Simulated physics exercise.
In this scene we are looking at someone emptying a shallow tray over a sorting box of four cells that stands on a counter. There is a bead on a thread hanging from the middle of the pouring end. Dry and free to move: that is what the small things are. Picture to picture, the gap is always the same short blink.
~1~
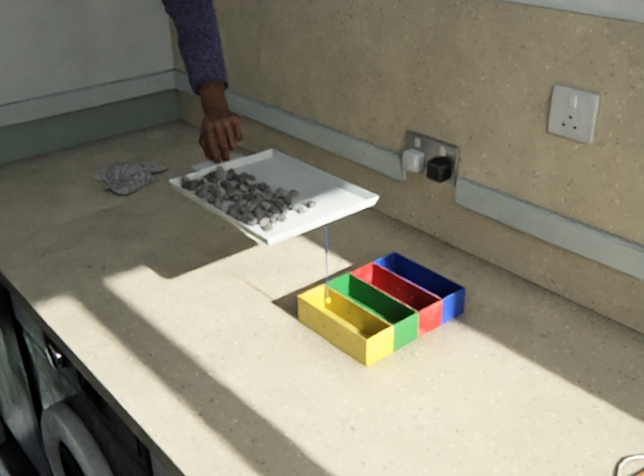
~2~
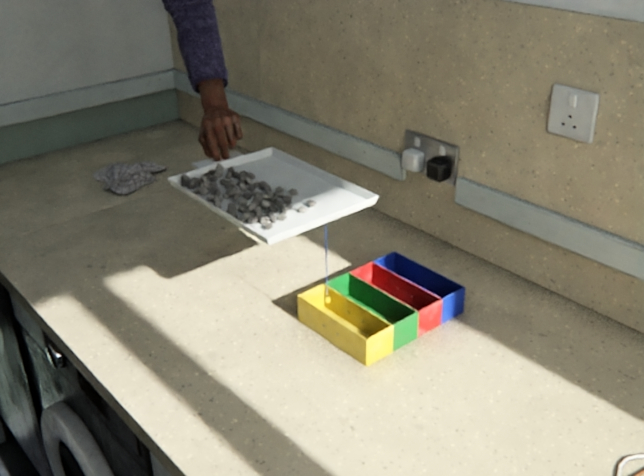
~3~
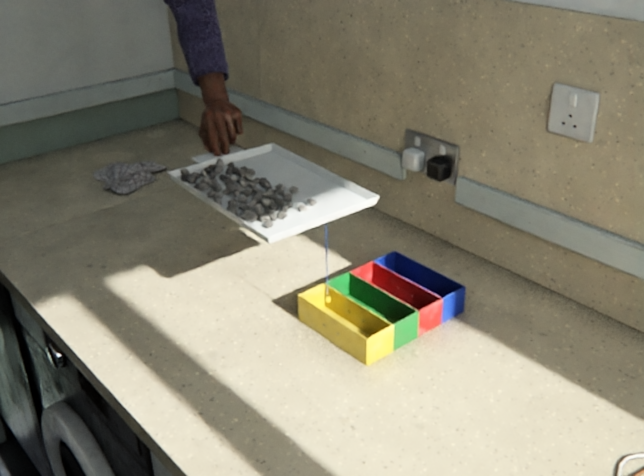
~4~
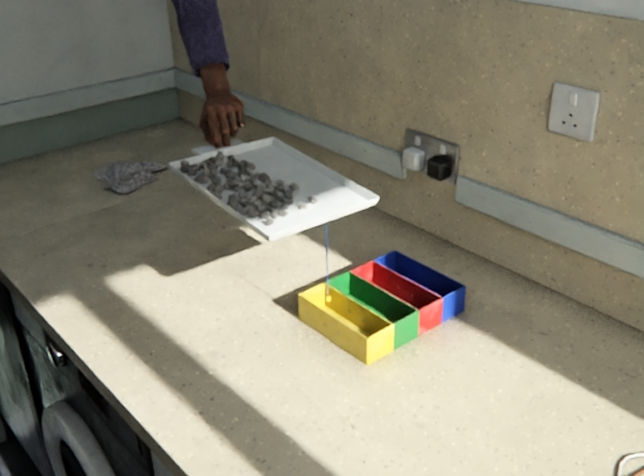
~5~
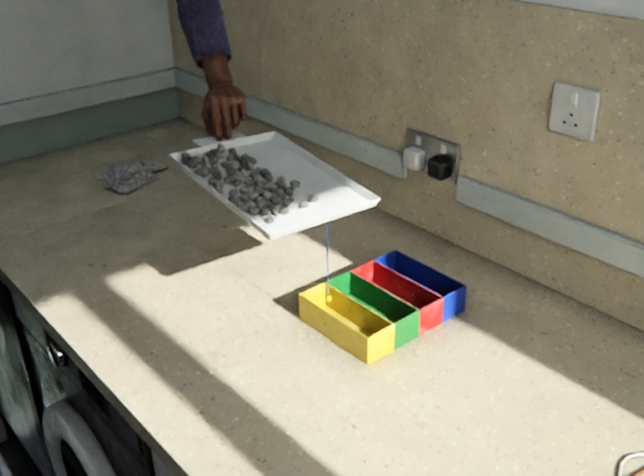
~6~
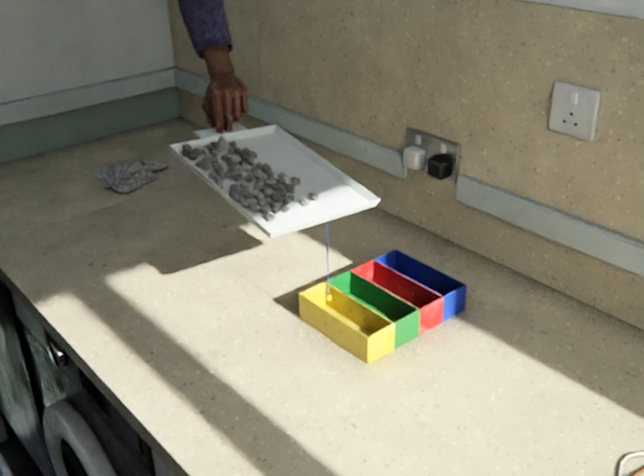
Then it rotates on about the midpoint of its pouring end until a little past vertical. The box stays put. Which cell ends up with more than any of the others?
The green cell.
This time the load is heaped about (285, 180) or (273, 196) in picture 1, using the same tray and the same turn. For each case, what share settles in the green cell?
First case: Around 50 %; second case: Around 50 %.
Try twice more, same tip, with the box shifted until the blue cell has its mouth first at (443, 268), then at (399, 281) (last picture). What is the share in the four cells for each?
Roughly 90 per cent the first time and 100 per cent the second.
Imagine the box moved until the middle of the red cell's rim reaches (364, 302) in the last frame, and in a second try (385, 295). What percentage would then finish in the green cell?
Respectively 10 % and 20 %.
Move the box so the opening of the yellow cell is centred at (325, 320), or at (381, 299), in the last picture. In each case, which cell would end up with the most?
It would be the red one the first time and the yellow cell the second time.
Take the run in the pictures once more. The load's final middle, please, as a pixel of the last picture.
It settles centred around (383, 319).
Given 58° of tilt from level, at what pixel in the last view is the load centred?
Somewhere about pixel (351, 208).
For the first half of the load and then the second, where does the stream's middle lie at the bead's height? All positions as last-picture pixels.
For the early half I get (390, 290), and for the late half (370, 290).
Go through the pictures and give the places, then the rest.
In the first picture, corners of the pouring end (269, 237) and (375, 196), level; middle of the load (247, 197), bits of gravel; bead on its thread (327, 300); yellow cell (380, 344); green cell (405, 330); red cell (430, 316); blue cell (453, 304).
In the second picture, corners of the pouring end (268, 236) and (374, 196), level; middle of the load (247, 196).
In the third picture, corners of the pouring end (269, 235) and (375, 196), tipped barely, lowest at the right corner; middle of the load (247, 193).
In the fourth picture, corners of the pouring end (270, 233) and (375, 197), tipped a little, lowest at the right corner; middle of the load (248, 188).
In the fifth picture, corners of the pouring end (271, 232) and (376, 198), tipped a little, lowest at the right corner; middle of the load (248, 183).
In the sixth picture, corners of the pouring end (271, 230) and (376, 199), tipped a little, lowest at the right corner; middle of the load (249, 178); yellow cell (381, 341); green cell (407, 327); red cell (431, 314); blue cell (454, 301).
Just after the last frame, tray tipped steeply; the larger part on the tray; just a few in the green cell; just a few in the yellow cell; just a few in the red cell; roughly a quarter falling or outside the box.
A moment on, tray tipped right over; just a few on the tray; roughly a third in the green cell; roughly a quarter in the red cell; about a tenth in the yellow cell; just a few in the blue cell; roughly a quarter falling or outside the box.
Further on, tray tipped past a quarter turn; roughly half in the green cell; roughly a quarter in the red cell; roughly a quarter in the yellow cell; just a few in the blue cell; about a tenth falling or outside the box.
When it is over, tray tipped past a quarter turn; roughly half in the green cell; roughly a quarter in the red cell; roughly a quarter in the yellow cell; just a few in the blue cell; about a tenth outside the box.
